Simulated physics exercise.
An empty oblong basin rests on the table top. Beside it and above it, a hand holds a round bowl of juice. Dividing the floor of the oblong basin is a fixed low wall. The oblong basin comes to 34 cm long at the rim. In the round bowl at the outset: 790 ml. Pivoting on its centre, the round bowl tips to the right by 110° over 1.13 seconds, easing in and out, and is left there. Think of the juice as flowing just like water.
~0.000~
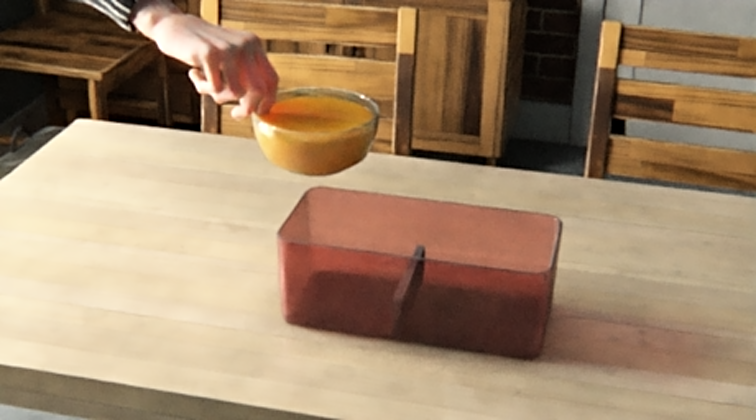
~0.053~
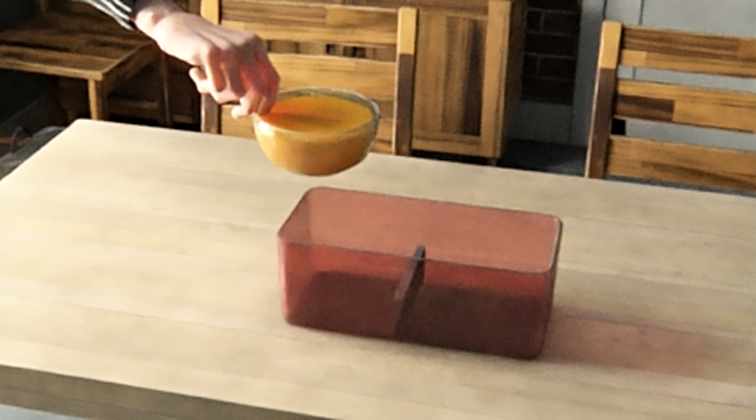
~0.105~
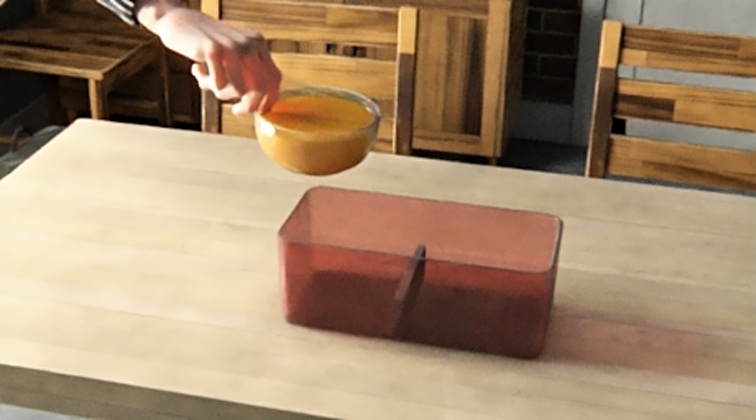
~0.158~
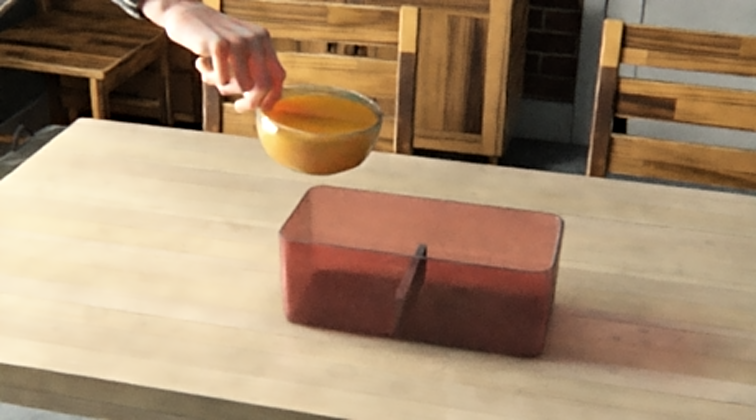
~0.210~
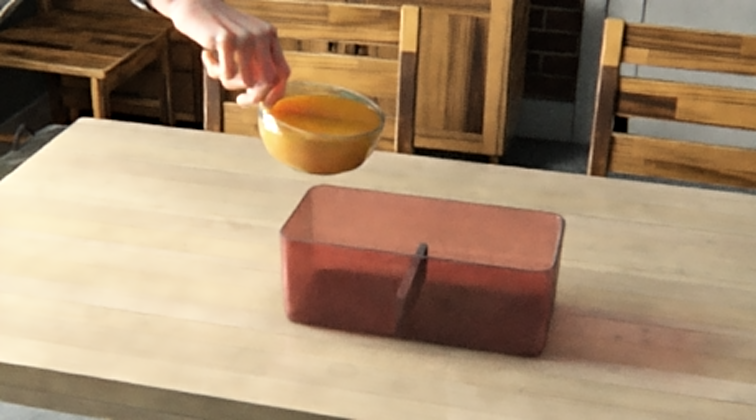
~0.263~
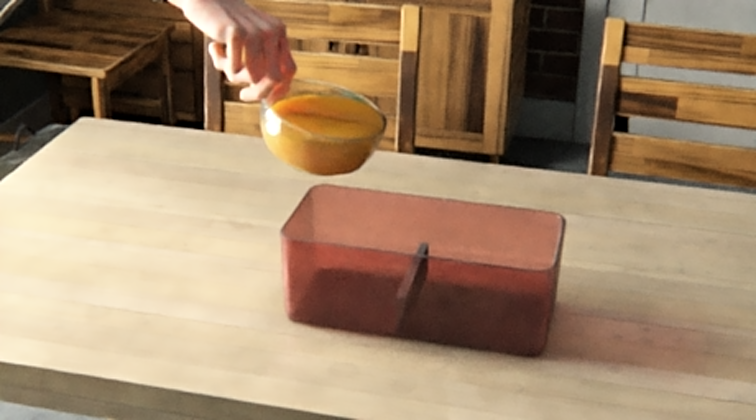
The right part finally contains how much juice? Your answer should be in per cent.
About 62 in every hundred parts.
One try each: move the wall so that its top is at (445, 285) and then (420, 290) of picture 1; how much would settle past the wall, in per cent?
10 % and 50 %.
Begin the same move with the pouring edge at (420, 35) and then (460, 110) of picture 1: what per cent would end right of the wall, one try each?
95 per cent first, 100 per cent second.
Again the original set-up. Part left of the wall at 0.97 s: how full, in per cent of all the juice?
The left part holds some 34 per cent.
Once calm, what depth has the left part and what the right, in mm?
Left 14 mm, right 18 mm.
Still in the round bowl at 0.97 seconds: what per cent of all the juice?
Some 1 per cent.
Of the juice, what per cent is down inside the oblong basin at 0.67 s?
I'd estimate some 34 percent of the liquid.
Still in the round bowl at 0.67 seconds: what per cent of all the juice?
About 34 percent.
Then, 0.67 s in, the tilt is 71° and 35 per cent is still to pour, 5 is left of the wall and 30 right of it.
Then, 0.97 s in, the tilt is 105° and 1 per cent is still to pour, 35 is left of the wall and 61 right of it.
Then, 1.29 s in, the tilt is 110° and 0 per cent is still to pour, 38 is left of the wall and 62 right of it.
Then, 1.63 s in, the tilt is 110° and 0 per cent is still to pour, 38 is left of the wall and 62 right of it.
Finally, 38 per cent lies left of the wall, 62 right of it and 0 outside.
